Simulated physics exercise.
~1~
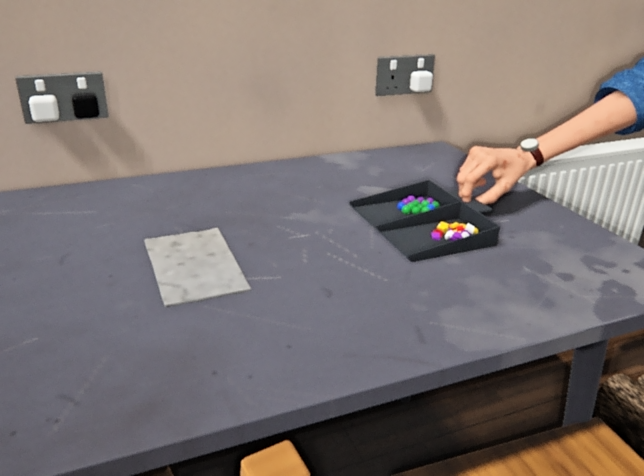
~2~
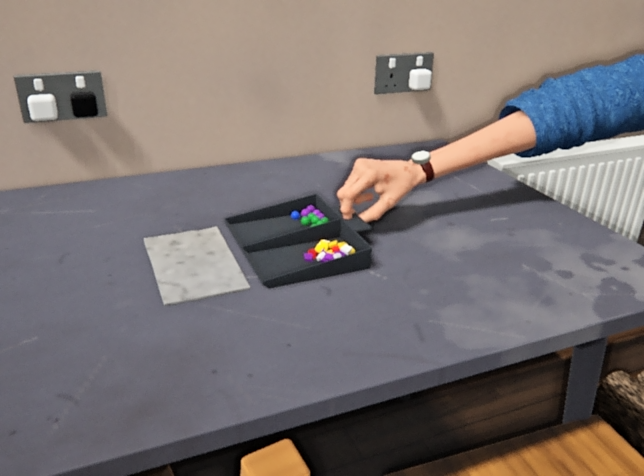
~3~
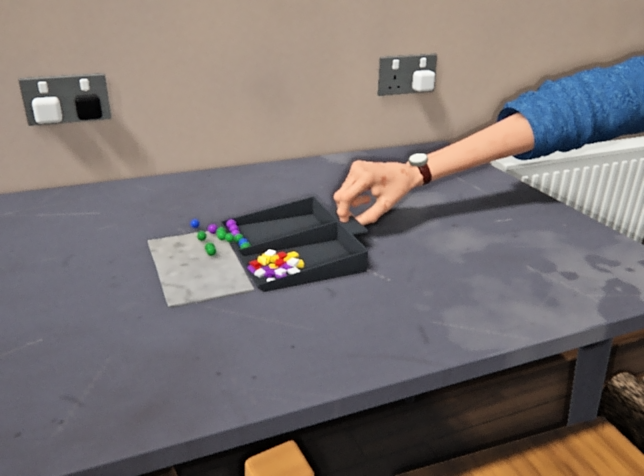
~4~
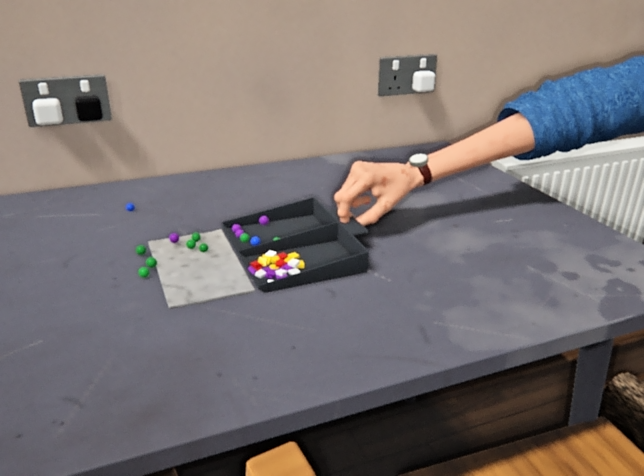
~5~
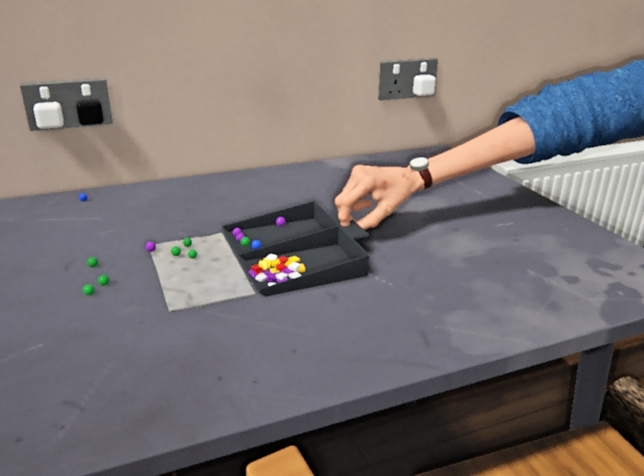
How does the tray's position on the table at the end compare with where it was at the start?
At the start the tray was over on the right side of the table, well away from the pale slab. By the end it was farther left, resting right up against the slab's edge.
A hand slid a dark two-part tray of colourful beads left across a grey table until it stopped at a pale slab. The near beads bunched up at the front rim, while many of the far ones spilled over the slab and rolled beyond.
